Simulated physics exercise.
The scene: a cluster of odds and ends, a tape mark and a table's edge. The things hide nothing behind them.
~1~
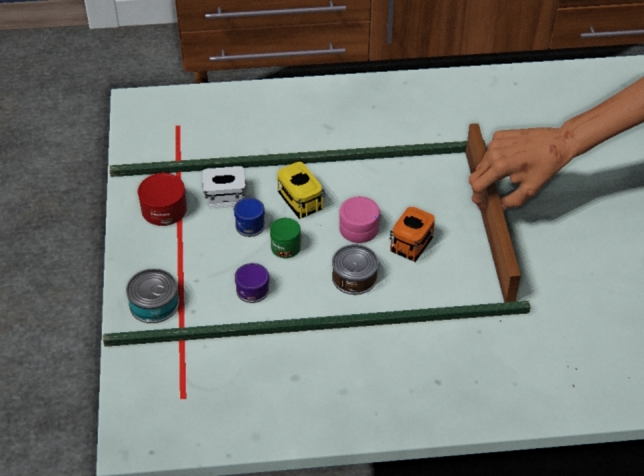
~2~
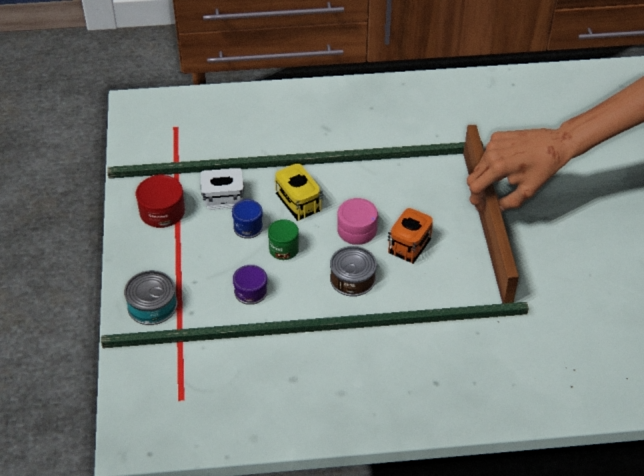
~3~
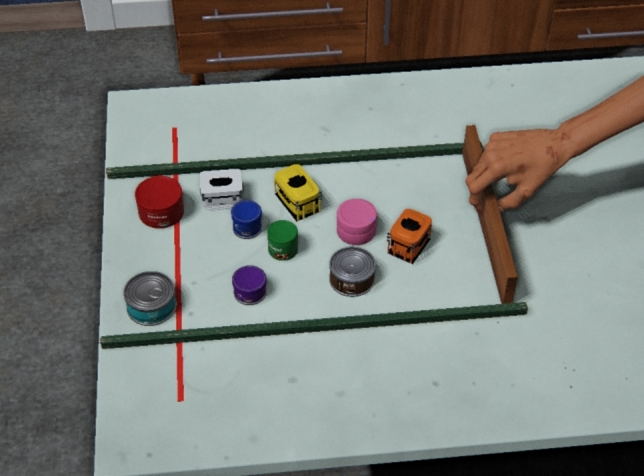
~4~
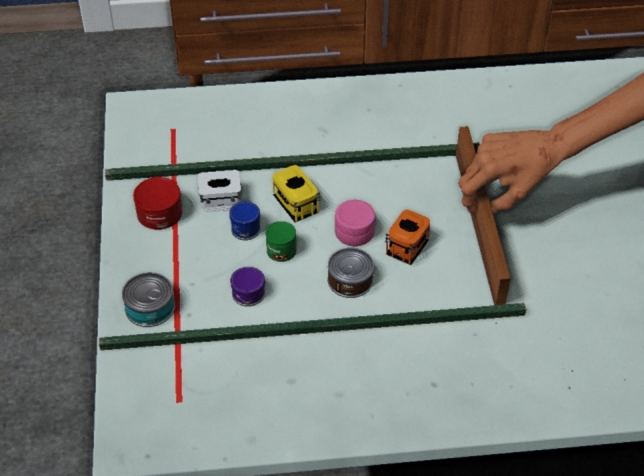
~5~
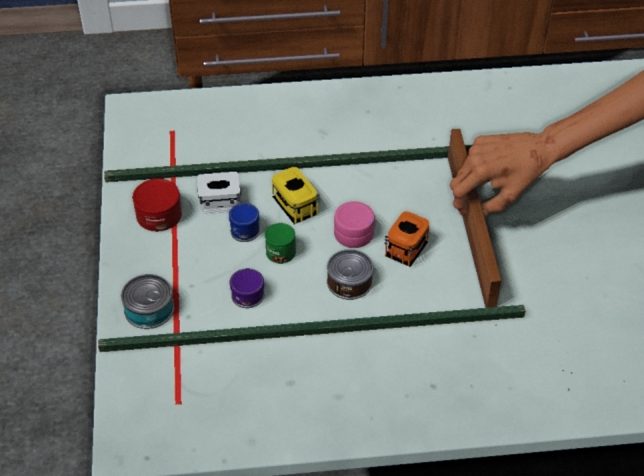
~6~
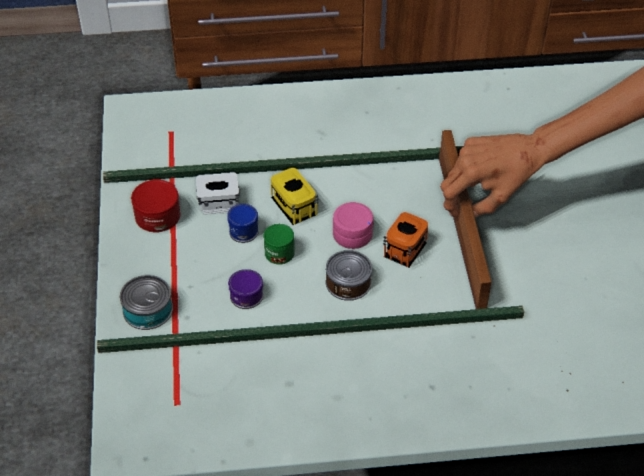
A person's hand and forearm reach in from the right over a pale tabletop, seen from above at an angle, with wooden drawers and grey carpet behind. Between two dark green rods sit red and turquoise tubs at left by a red line, then white, blue, purple, green, yellow, pink, brown and orange items. The hand slides a wooden board slightly left, touching nothing, as the view drifts very slightly.
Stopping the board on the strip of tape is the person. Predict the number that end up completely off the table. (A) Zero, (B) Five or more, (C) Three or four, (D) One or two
(D) One or two.
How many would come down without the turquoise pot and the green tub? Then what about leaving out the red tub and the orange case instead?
Result, first then second: 1, 1.
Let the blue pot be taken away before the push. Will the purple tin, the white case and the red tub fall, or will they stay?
In that case the purple tin stays where it is, the white case stays where it is, the red tub goes off the edge.
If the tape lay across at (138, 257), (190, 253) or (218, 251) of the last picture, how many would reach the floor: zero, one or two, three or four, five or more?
Taking the places one by one, it comes to more than four; just one or two; zero.
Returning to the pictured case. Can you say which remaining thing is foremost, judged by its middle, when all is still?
I reckon it's the turquoise pot.
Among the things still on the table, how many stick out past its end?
Count of overhanging things: 1.
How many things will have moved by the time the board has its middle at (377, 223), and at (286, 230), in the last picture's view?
One spot: 3. Other spot: 7.
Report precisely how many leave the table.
The number that fall is 1.
A little later, none off yet; turquoise pot at rest near (147, 302); red tub at rest near (156, 206); white case at rest near (218, 194).
Next, none off yet; turquoise pot at rest near (147, 302); red tub at rest near (156, 206); white case moving near (214, 194).
When it is over, the number that fall off is one or two; down, red tub.
